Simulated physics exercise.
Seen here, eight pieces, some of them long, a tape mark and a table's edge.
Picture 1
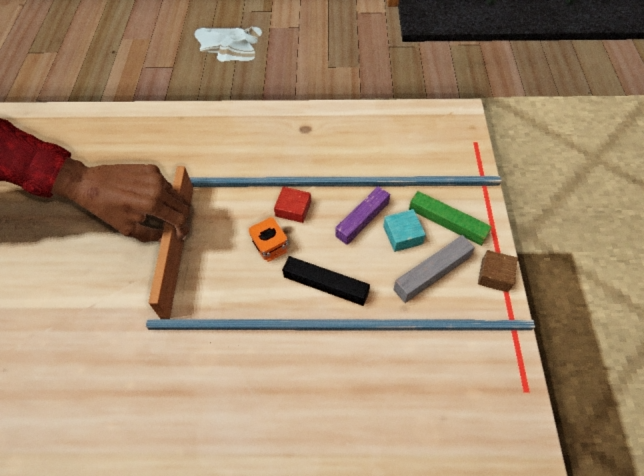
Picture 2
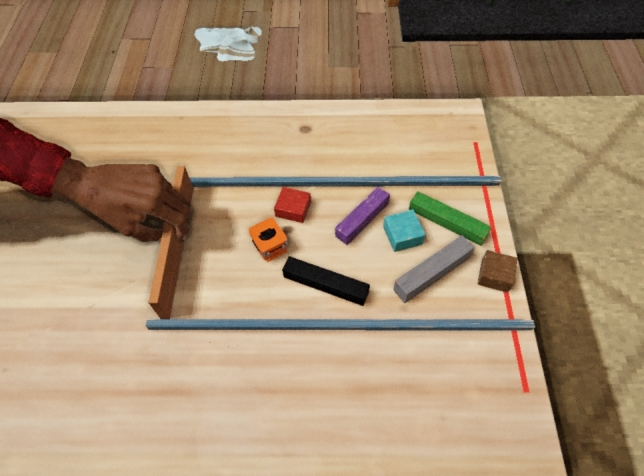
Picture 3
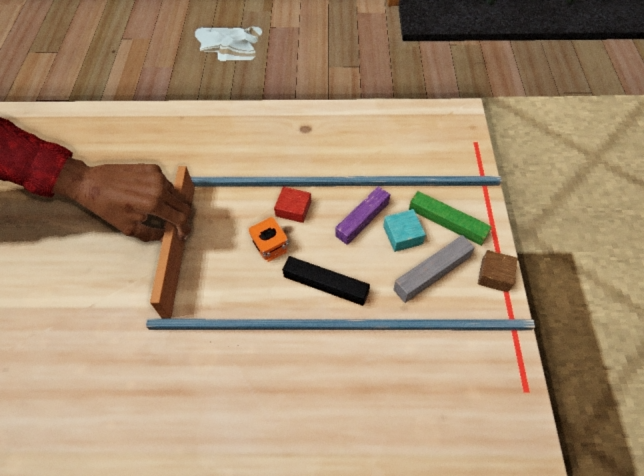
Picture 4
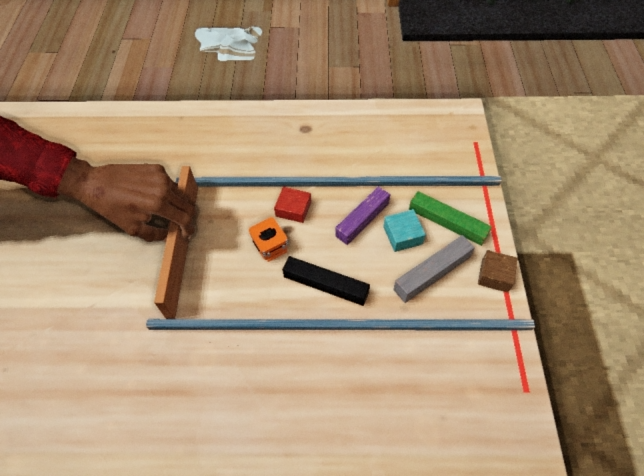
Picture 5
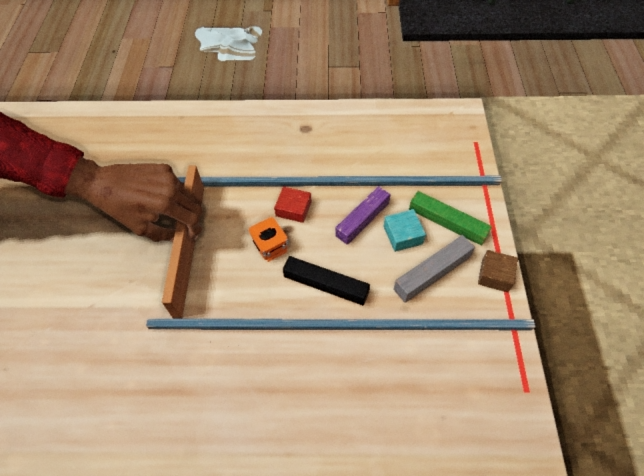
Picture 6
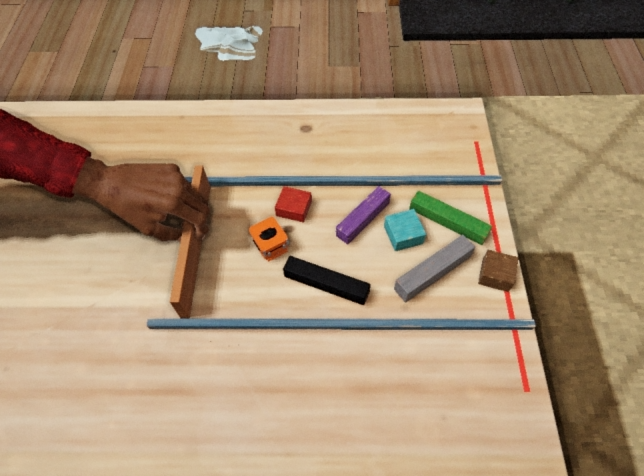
A hand in a red sleeve slides a wooden board slightly to the right between two blue rails on a tabletop, while the eight coloured blocks and bars ahead of it, near a red tape line, stay still.
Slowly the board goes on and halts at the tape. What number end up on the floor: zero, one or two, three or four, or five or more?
The number that fall off is five or more.
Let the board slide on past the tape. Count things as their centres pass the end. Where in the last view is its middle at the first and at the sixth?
First at (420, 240), next at (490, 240).
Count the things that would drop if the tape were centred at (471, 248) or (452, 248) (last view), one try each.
The counts: 4 and 3.
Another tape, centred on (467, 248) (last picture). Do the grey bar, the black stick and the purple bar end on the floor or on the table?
The grey bar is lost; the black stick remains up; the purple bar stays on.
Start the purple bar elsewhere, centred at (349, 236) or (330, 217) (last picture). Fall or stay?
The purple bar tumbles off; drops off.
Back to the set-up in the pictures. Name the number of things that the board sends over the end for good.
The count is 6.
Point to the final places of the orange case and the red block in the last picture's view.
Near (515, 244) and (505, 198).
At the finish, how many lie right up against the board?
It touches 2.
Soon after, none off yet; brown block at rest near (498, 271); green bar at rest near (450, 217); grey bar at rest near (435, 268).
Then, none off yet; brown block at rest near (498, 271); green bar moved a little near (461, 213); grey bar moved a little near (459, 257).
Further on, two off so far; brown block on its side near (538, 299); green bar falling near (512, 269); grey bar moved about its own width near (527, 250).
At rest, the number that fall off is five or more; fallen, black stick, purple bar, turquoise block, grey bar, green bar and brown block.
